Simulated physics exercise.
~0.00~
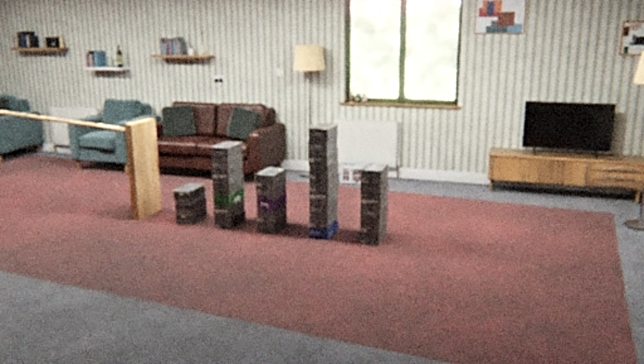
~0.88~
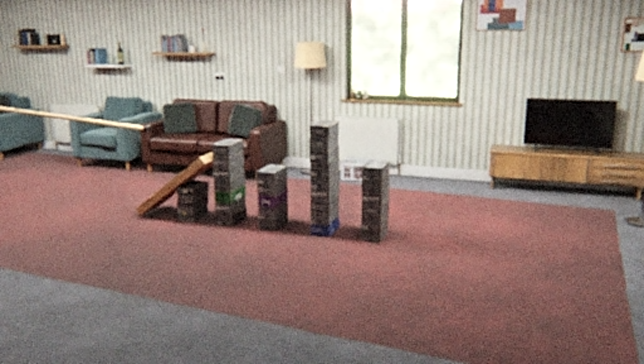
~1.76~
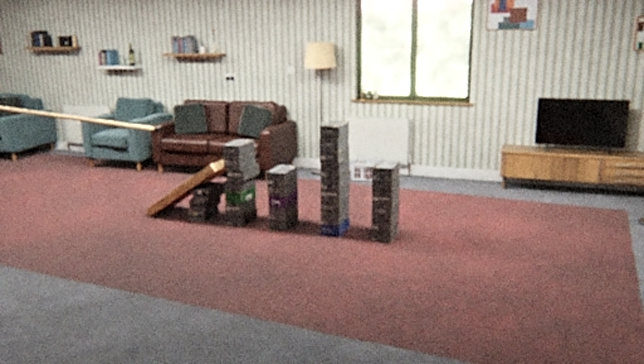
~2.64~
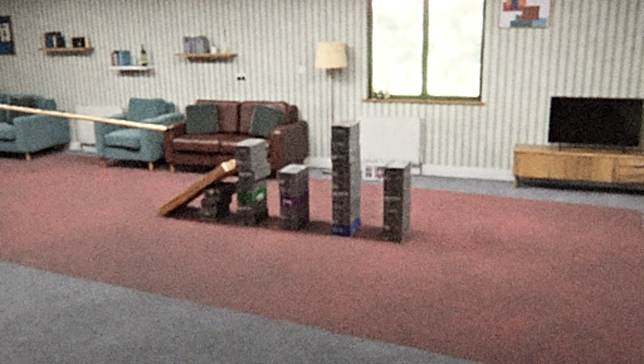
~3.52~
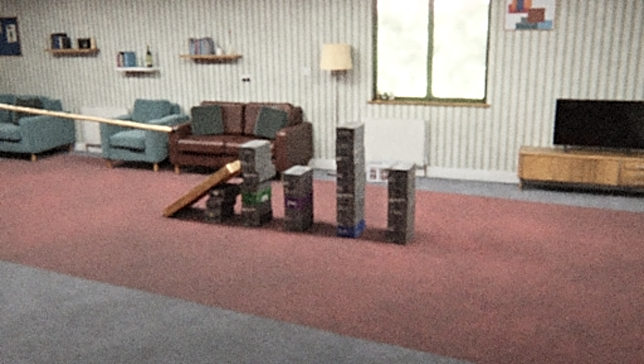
In a living room, a pole tips a board onto stacked boxes, which stay standing.
